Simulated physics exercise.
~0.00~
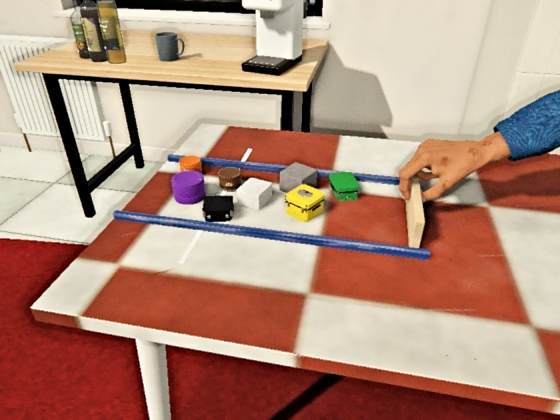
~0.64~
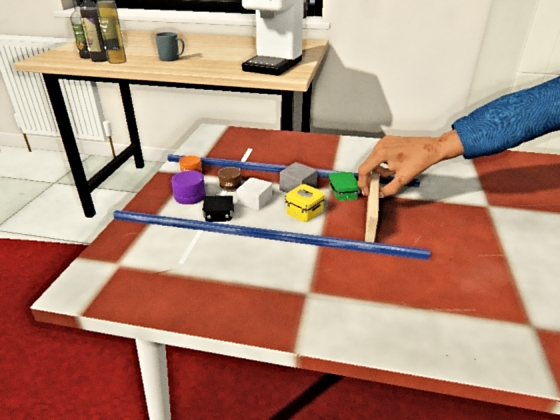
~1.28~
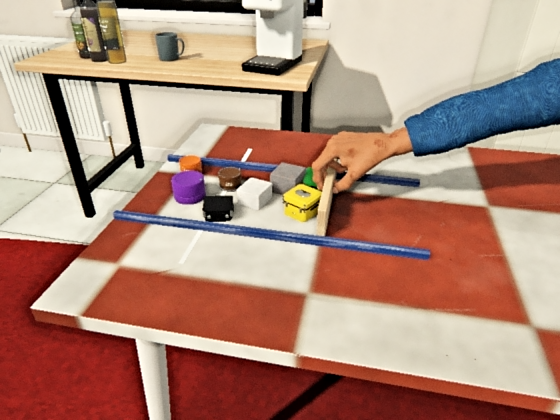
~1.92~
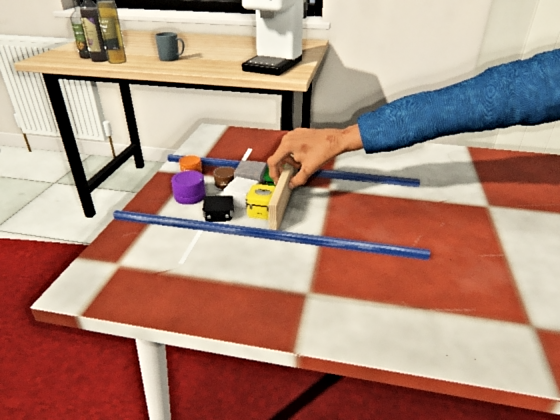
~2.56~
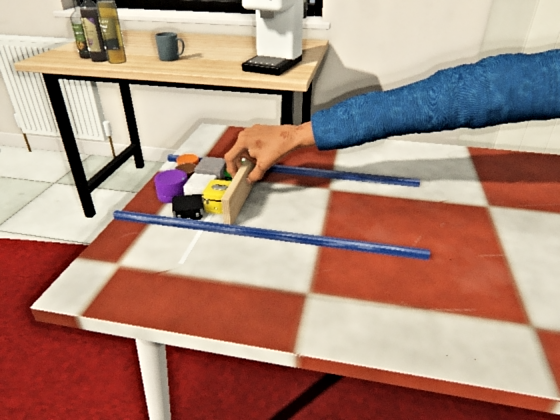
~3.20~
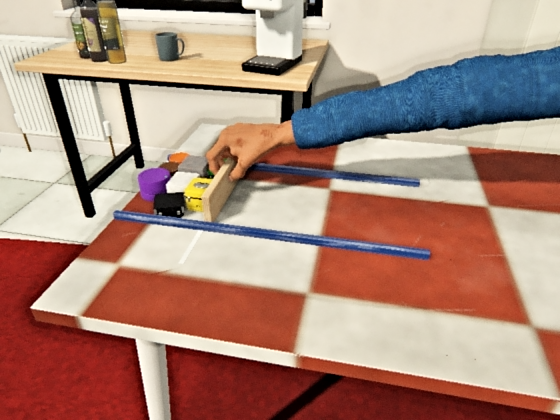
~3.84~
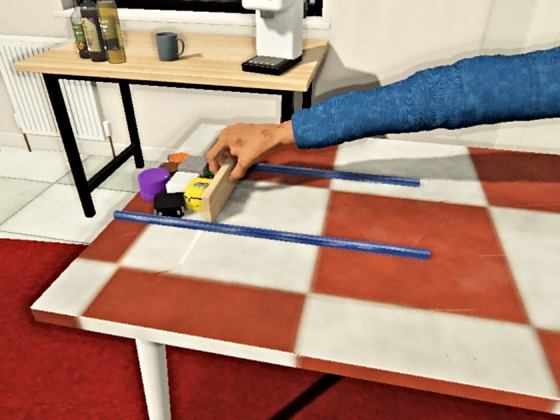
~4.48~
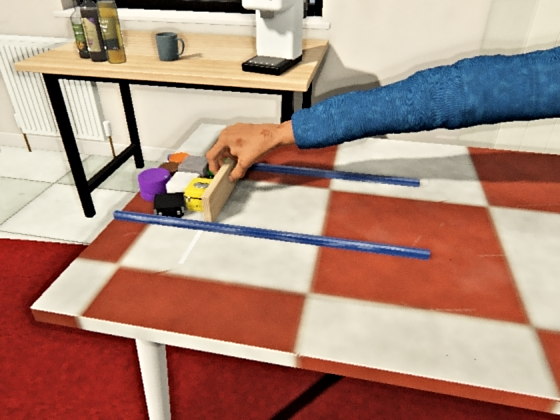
A hand slid an upright wooden board leftward between two blue rails on a checkered table, gathering the small colourful objects and pushing them along in a bunch, then stopped and held still near the left end with nothing having fallen off.
